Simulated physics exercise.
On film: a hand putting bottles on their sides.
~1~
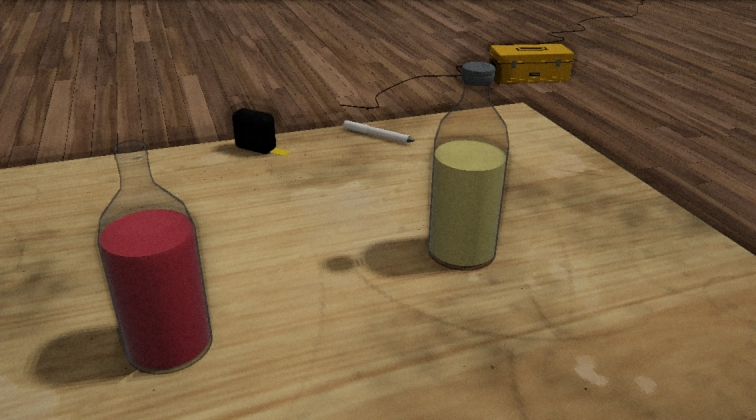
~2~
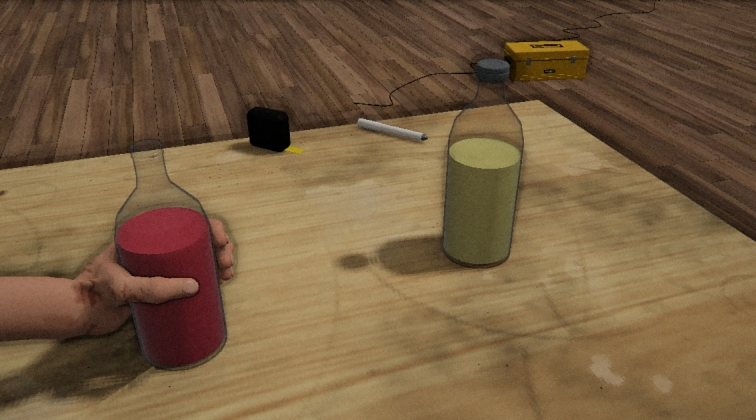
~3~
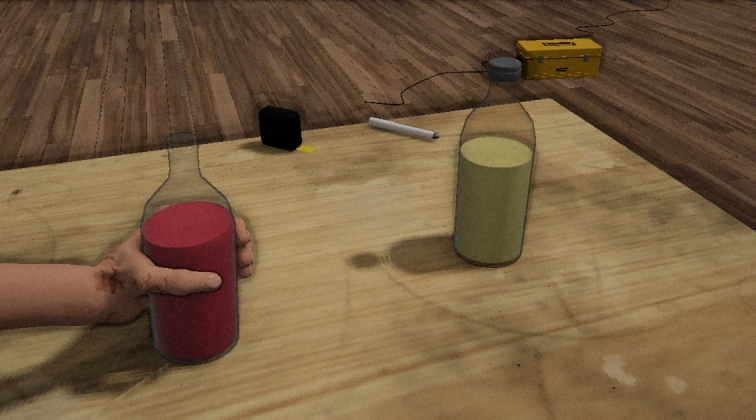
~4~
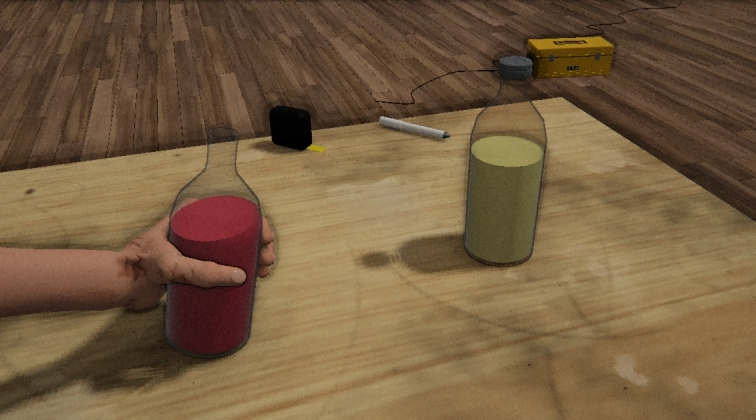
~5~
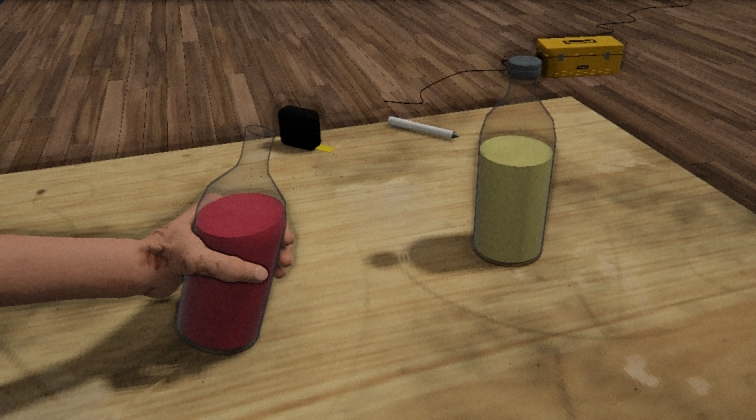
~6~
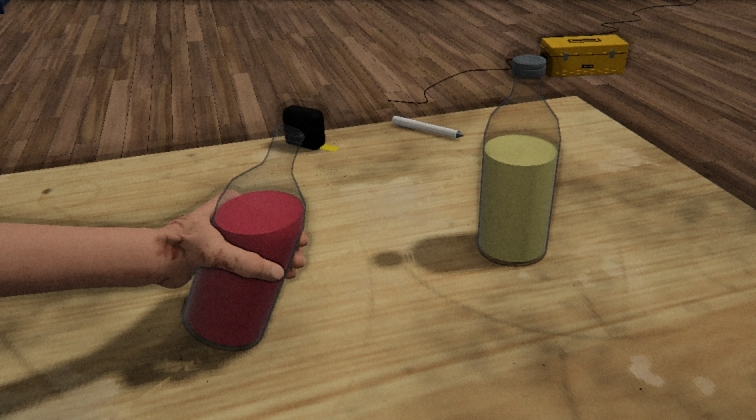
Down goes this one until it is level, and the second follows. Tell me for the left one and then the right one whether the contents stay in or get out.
Left: They get out. Right: They stay in.
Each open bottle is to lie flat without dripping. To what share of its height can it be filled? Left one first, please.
About 26 % and 26 %.
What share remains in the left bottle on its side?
About 45 %.
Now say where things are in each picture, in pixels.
The first picture shows both stand upright; left bottle (151, 252) about two thirds full, open; right bottle (469, 165) about half full, capped.
The second picture shows a hand takes the left bottle; left bottle about two thirds full, surface at (163, 230); right bottle about half full, surface at (484, 154).
The third picture shows the left bottle tips; left bottle (190, 243) about two thirds full; right bottle (495, 162) about half full.
The fourth picture shows the left bottle tips; left bottle about two thirds full, surface at (217, 218); right bottle about half full, surface at (507, 151).
The fifth picture shows the left bottle tips; left bottle (239, 233) about two thirds full; right bottle (515, 160) about half full.
The sixth picture shows the left bottle tips; left bottle (256, 231) tipped 25°, open; right bottle about half full, surface at (520, 151), capped.
Shortly, the left bottle is nearly down; left bottle, no leak.
Then, the left bottle lies flat; left bottle, it leaks.
At the finish, both lie flat; left bottle, it leaks; right bottle, no leak.
